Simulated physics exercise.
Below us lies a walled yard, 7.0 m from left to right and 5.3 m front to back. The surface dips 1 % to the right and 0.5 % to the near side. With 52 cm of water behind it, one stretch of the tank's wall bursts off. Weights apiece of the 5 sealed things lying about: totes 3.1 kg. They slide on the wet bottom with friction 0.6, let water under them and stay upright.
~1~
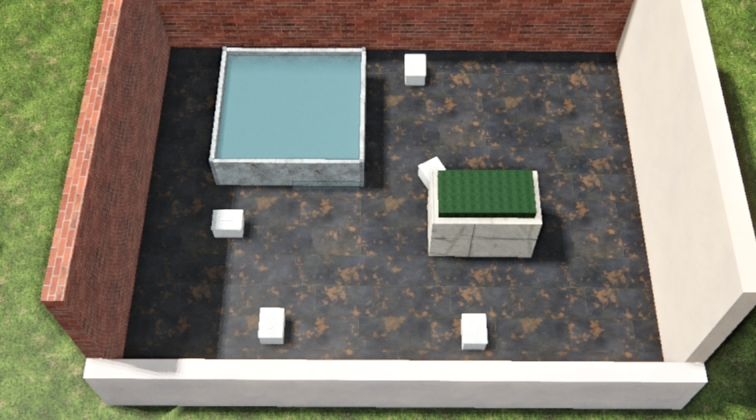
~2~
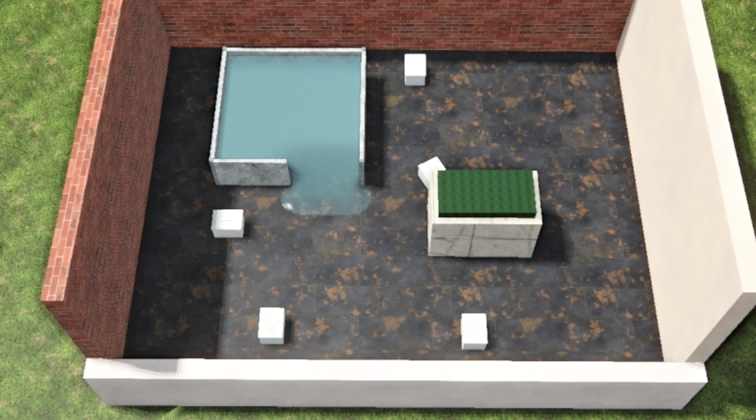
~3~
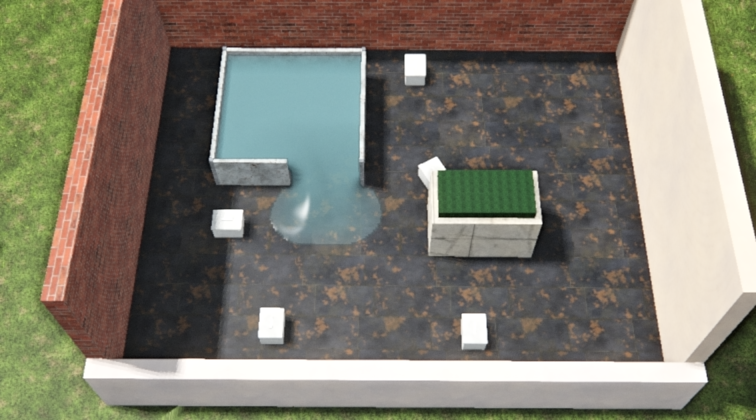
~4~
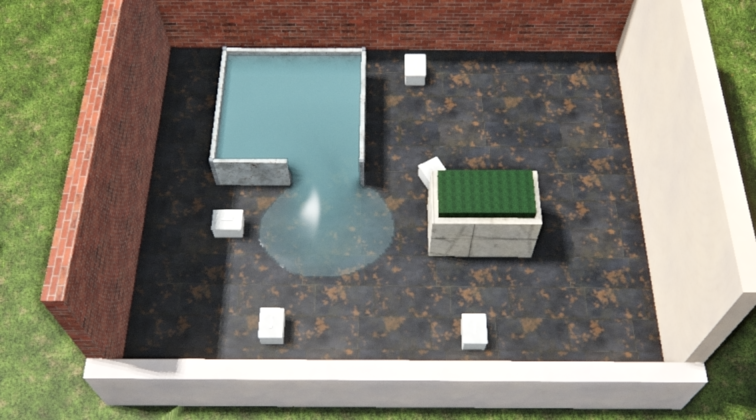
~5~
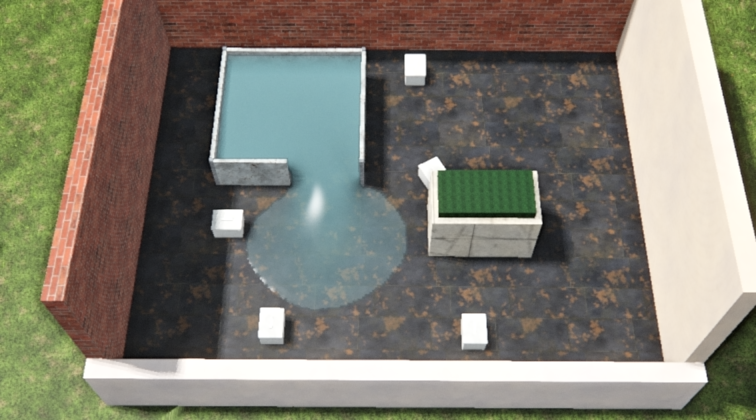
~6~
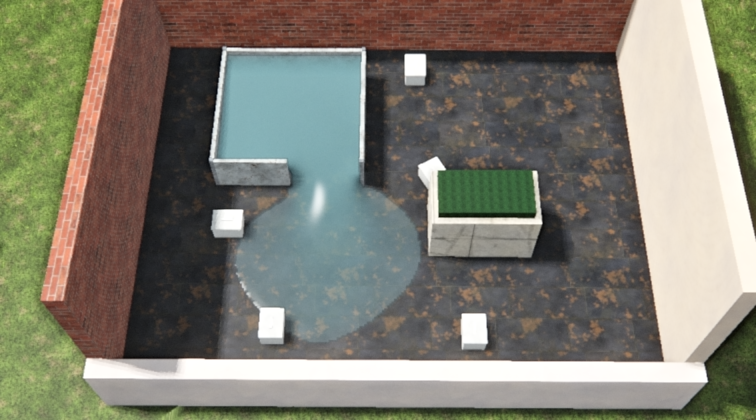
Water poured through a gap that opened in the front wall of a raised tank and spread across the dark yard floor, reaching a white block near the front while the blocks stayed put.
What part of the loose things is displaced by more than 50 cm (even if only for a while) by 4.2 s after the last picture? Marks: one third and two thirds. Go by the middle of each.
That comes to one to two thirds.
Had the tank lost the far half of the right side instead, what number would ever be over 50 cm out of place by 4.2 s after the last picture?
In that case 1 of them.
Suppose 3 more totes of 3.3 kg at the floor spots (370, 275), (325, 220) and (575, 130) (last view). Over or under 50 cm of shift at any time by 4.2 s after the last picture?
In turn: Past it, past it, under.
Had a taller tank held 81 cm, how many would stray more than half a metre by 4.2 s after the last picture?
In that case 3 of them.
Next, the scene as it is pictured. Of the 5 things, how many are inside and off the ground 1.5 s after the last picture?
At that moment 2.
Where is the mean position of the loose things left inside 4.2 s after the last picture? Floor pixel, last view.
At about (389, 160).
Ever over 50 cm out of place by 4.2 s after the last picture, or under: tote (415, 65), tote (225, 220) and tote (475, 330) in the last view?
In turn: Less, short of it, more.
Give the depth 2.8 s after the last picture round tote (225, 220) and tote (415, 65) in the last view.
About 0 and 0 cm.
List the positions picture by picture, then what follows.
In the first frame, a tote at (227, 219), on the bottom; a tote at (415, 65) rests on the ground; water covers 3.9 m2; 0 of 5 have shifted.
In the second frame, a tote at (227, 219) rests on the ground; a tote at (415, 65) rests on the ground; 4.4 m2 under water; 0 of 5 have shifted.
In the third frame, a tote at (227, 219), on the bottom; a tote at (415, 65) rests on the ground; 5.1 m2 under water; 0 of 5 have shifted.
In the fourth frame, a tote at (227, 219) rests on the ground; a tote at (415, 65), on the bottom; water covers 6.0 m2; 0 of 5 have shifted.
In the fifth frame, a tote at (227, 219) rests on the ground; a tote at (415, 65) rests on the ground; 7.0 m2 under water; 0 of 5 have shifted.
In the sixth frame, a tote at (227, 219), on the bottom; a tote at (415, 65), on the bottom; 8.1 m2 under water; 0 of 5 have shifted.
Then, 0.4 s after the last picture 0 of 5 are over 50 cm from their spots; 0 afloat.
Then, 1.5 s after the last picture 2 of 5 are over 50 cm from their spots; 2 afloat.
Then, 2.8 s after the last picture 2 of 5 are over 50 cm from their spots; 2 afloat.
Then, 4.2 s after the last picture 2 of 5 are over 50 cm from their spots, and 2 have been at some point; 2 afloat.
